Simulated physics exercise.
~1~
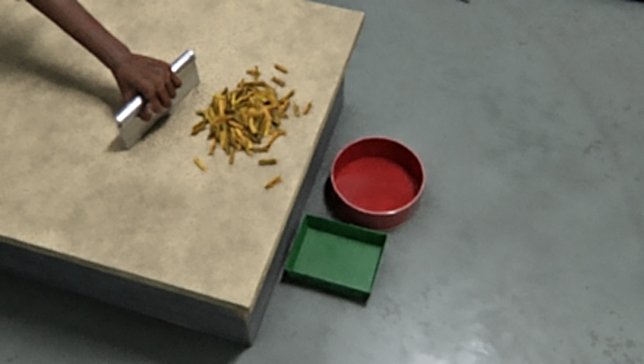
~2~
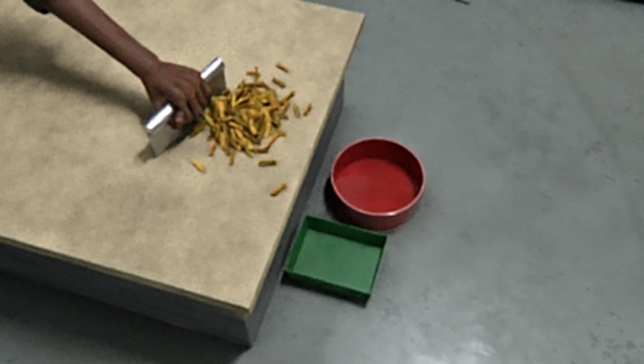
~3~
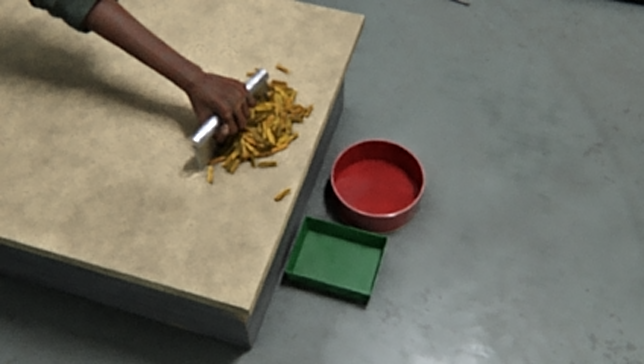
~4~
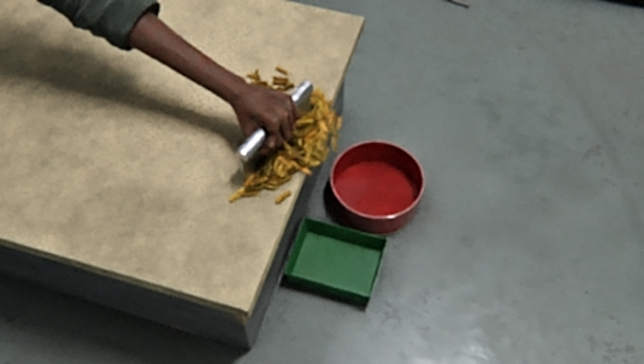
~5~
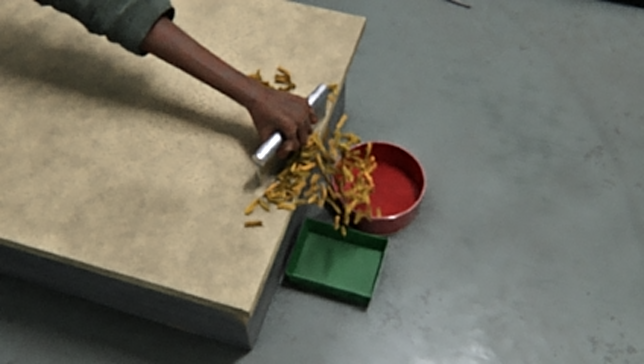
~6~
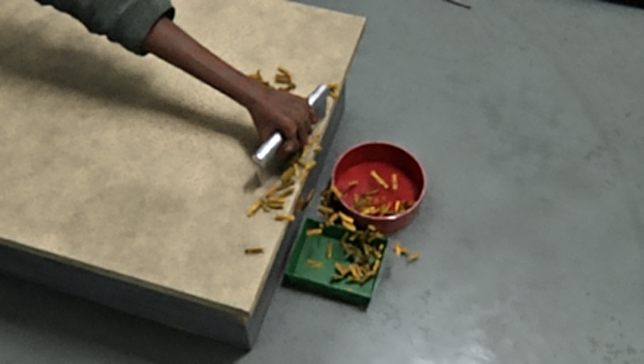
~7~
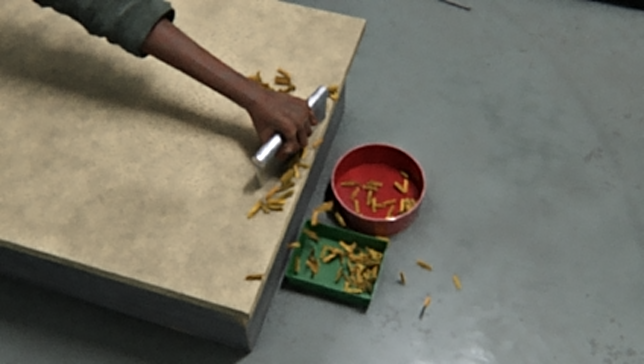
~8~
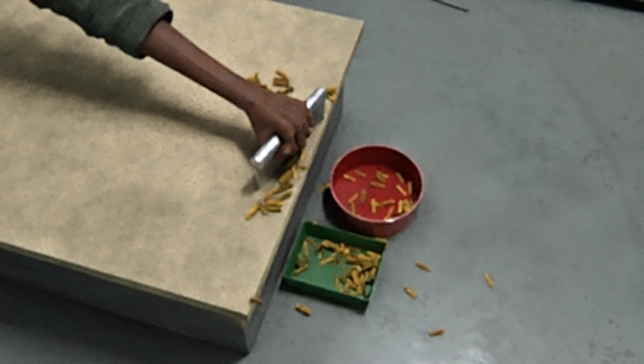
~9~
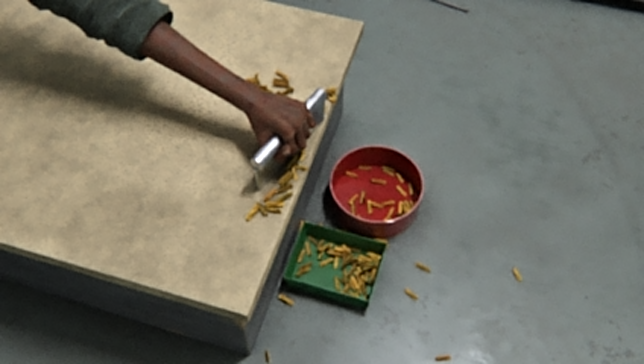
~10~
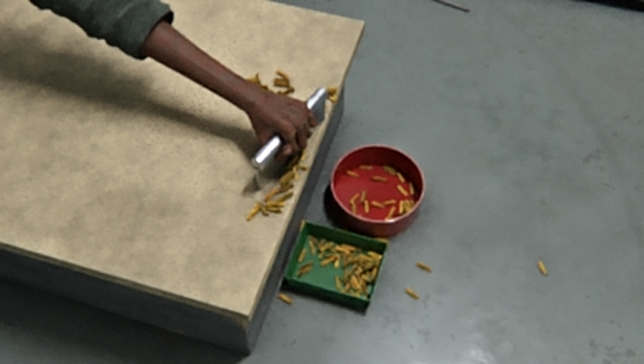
At first, a hand holding a metal scraper rests on a broad tabletop beside a loose heap of yellowish pasta pieces, with a red pot and a green tin below the edge. The hand pushes the scraper right, bunching the pieces and driving them toward the edge. As it stops near the brink, a large cluster spills over and tumbles down toward the containers. Pieces land in both, while a few bounce or roll away across the grey floor. In the end, the green tin holds the most, the red pot has some, and others remain beside the still scraper.
